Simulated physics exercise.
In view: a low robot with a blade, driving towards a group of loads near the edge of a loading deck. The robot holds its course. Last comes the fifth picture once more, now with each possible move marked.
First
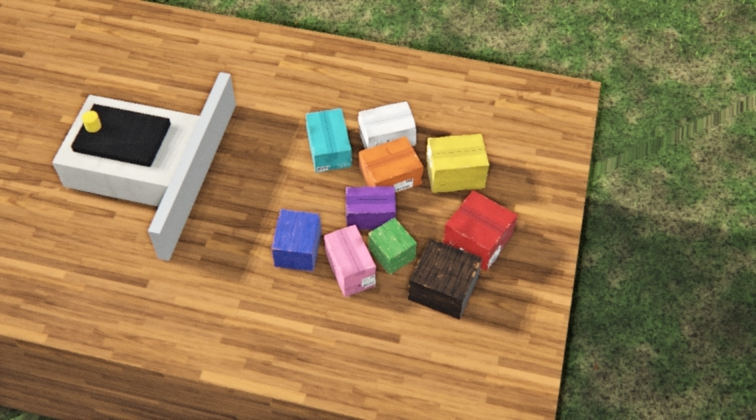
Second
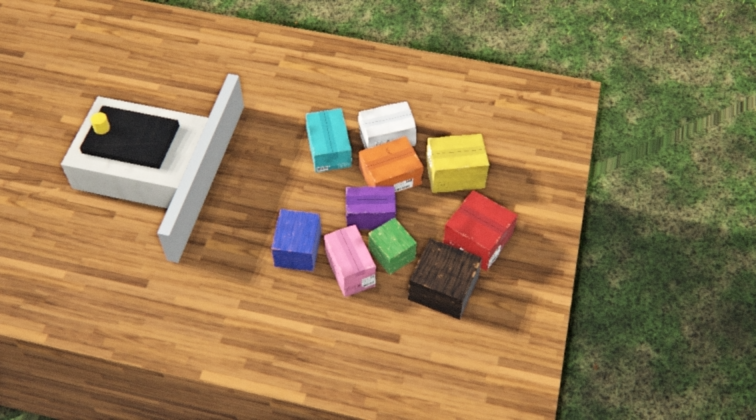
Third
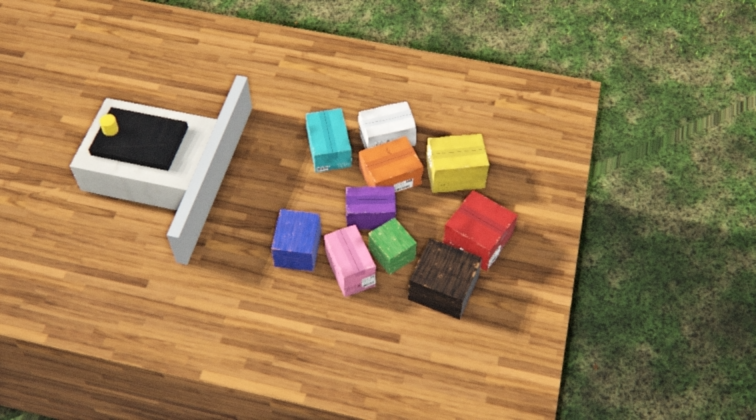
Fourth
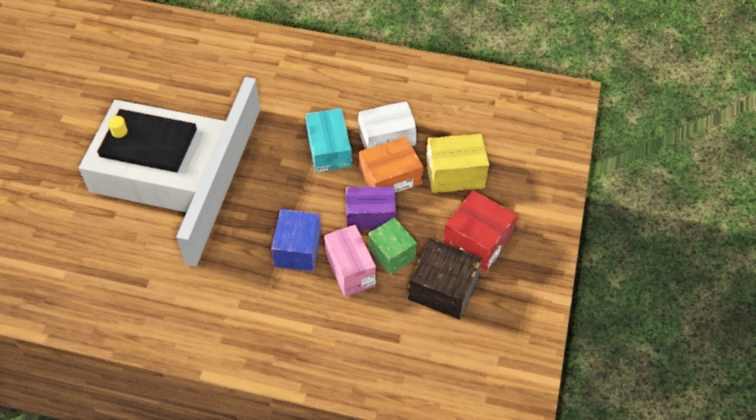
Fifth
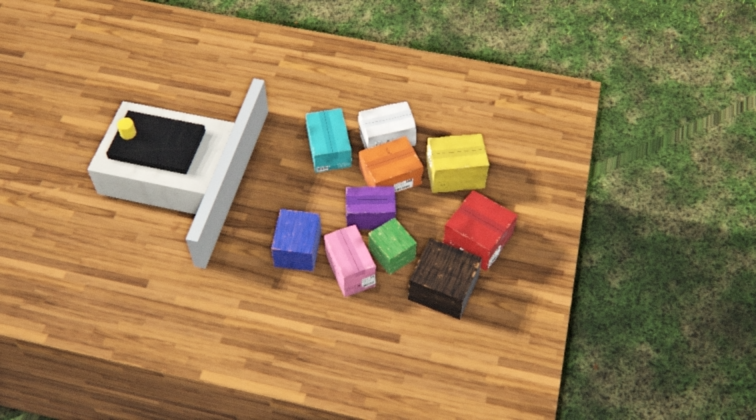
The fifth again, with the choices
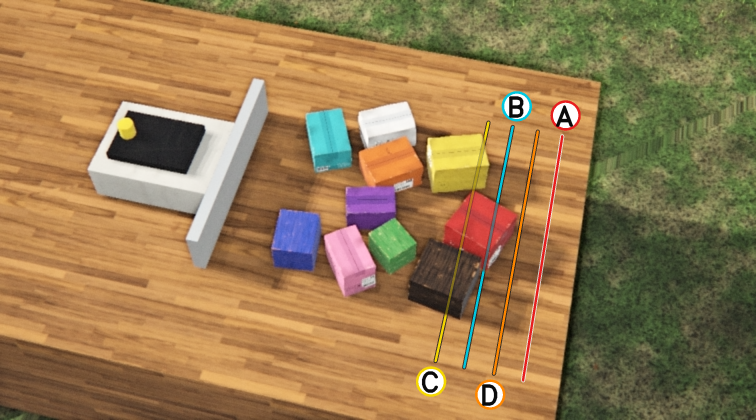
The video shows a low white robot with a wide blade moving slowly and steadily to the right across a wooden deck beside grass, drawing slightly closer to a group of colourful boxes, which stay still.
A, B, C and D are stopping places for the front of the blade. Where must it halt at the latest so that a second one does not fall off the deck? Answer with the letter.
Stop at C.
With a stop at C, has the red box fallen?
No.
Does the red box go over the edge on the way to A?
Yes.
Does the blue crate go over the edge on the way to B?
No.
On the marked copy, A at (544, 248); B at (491, 237); C at (464, 231); D at (518, 242).
Taking C. A third of the way, robot (246, 159); white parcel (404, 130); pink parcel (364, 268).
Two thirds of the way, robot (329, 175); yellow parcel (534, 169); black crate (491, 293).
When it is over, robot (393, 188); yellow parcel (591, 164); black crate (560, 309); none fallen.
As for the rest, A drops six; B drops two; D drops five.
